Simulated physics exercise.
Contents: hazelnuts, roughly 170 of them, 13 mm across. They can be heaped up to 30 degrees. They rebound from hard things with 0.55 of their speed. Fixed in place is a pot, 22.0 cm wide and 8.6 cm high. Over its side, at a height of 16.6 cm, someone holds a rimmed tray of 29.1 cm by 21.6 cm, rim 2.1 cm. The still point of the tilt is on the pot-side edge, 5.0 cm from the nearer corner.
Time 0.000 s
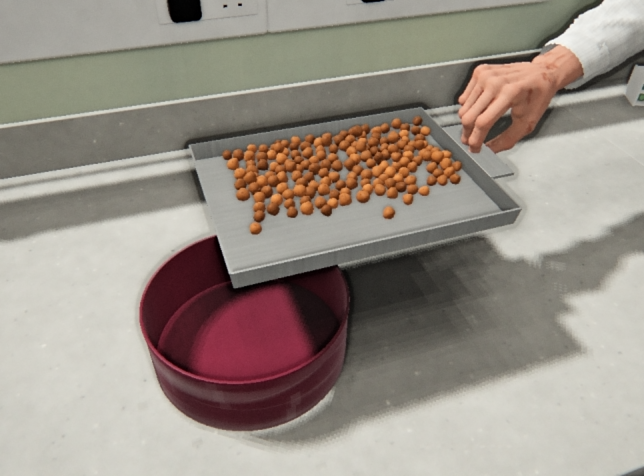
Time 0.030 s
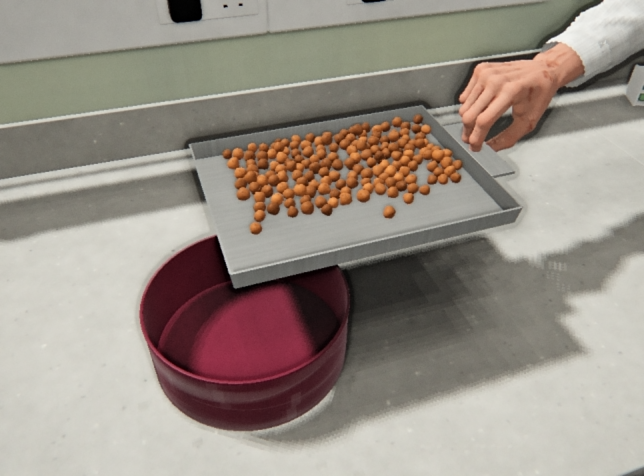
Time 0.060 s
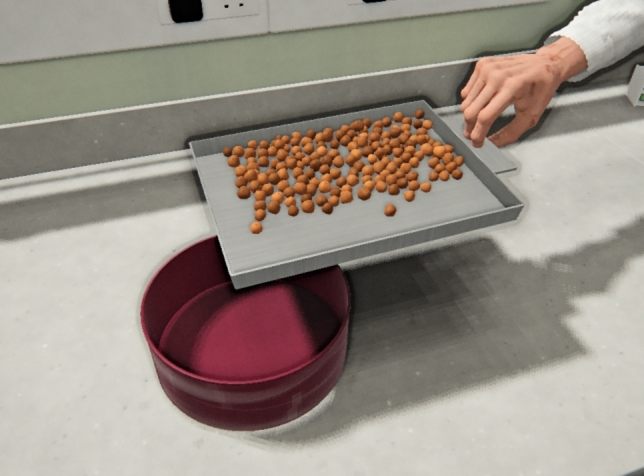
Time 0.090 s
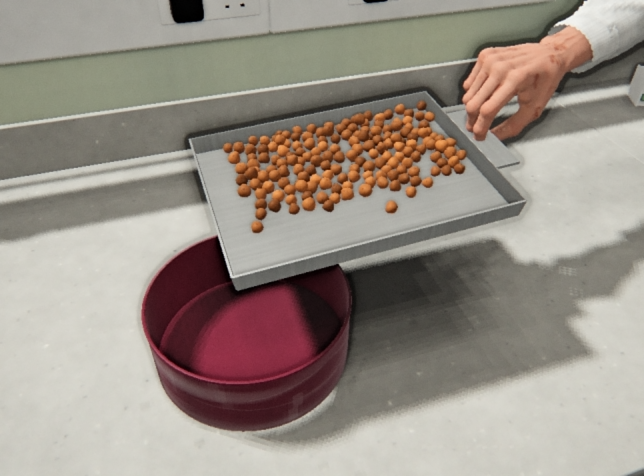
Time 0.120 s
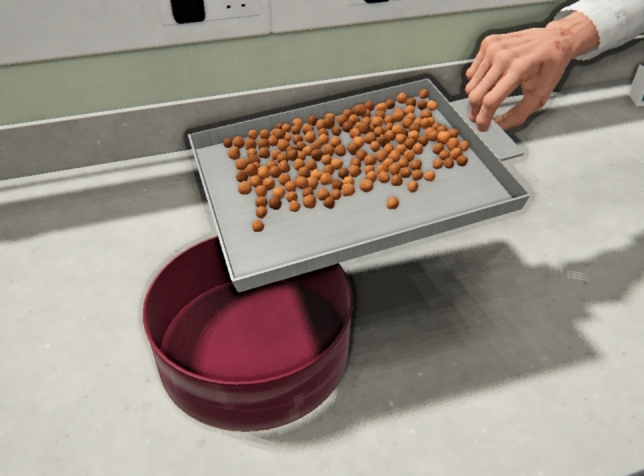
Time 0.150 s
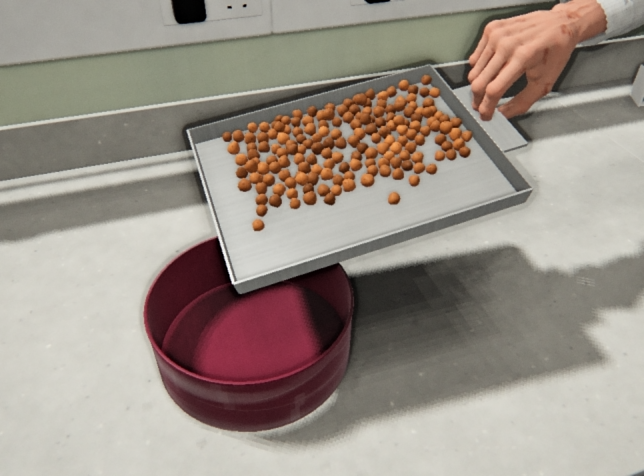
On a pale countertop beside a wall with sockets, a hand at the right holds a shallow grey tray of small orange-brown balls above a dark red round pot, then raises the tray's right side slightly, tilting it leftward.
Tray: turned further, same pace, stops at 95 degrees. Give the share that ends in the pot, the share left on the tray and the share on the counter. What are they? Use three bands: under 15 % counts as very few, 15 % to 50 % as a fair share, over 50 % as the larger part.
Pot: The larger part; tray: Very few; counter: A fair share.
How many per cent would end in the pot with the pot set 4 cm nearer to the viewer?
Share in pot: Approx. 90 %.
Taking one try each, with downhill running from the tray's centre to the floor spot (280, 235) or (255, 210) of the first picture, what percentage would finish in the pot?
Roughly 65 % for the first direction, roughly 55 % for the second.
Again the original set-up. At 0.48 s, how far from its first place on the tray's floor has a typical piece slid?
Around 9 centimetres.
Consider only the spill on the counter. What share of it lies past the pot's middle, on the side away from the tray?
I reckon around 90 per cent.
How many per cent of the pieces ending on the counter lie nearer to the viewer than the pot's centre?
Some 100 per cent.
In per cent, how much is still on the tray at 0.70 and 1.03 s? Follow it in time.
65 then 5.
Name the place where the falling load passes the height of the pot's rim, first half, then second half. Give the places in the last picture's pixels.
Around (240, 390), then around (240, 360).
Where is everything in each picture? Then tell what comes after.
Tray tilt 0 degrees, front corners at (233, 271) and (518, 207); middle of the pieces at (350, 165); pot at (246, 296), in the first frame.
Tray tilt 0 degrees, front corners at (233, 271) and (519, 206); middle of the pieces at (350, 164), in the second frame.
Tray tilt 2 degrees, front corners at (233, 273) and (521, 203); middle of the pieces at (351, 161), in the third frame.
Tray tilt 4 degrees, front corners at (234, 275) and (523, 199), lowest corner left front; middle of the pieces at (352, 156), in the fourth frame.
Tray tilt 8 degrees, front corners at (235, 277) and (526, 194), lowest corner left front; middle of the pieces at (353, 149), in the fifth frame.
Tray tilt 11 degrees, front corners at (236, 280) and (530, 187), lowest corner left front; middle of the pieces at (354, 141); pot at (250, 296). The tray's pace is about 125 degrees a second, in the sixth frame.
After 0.48 s, tilt 53 degrees; the tray holds 100 %, the pot 0 %.
After 0.70 s, tilt 80 degrees; the tray holds 65 %, the pot 5 %.
Then, at 1.03 s, tilt 95 degrees; the tray holds 5 %, the pot 55 %.
At rest (2.3 s), pot 65 %, tray 0 %, counter 35 %.
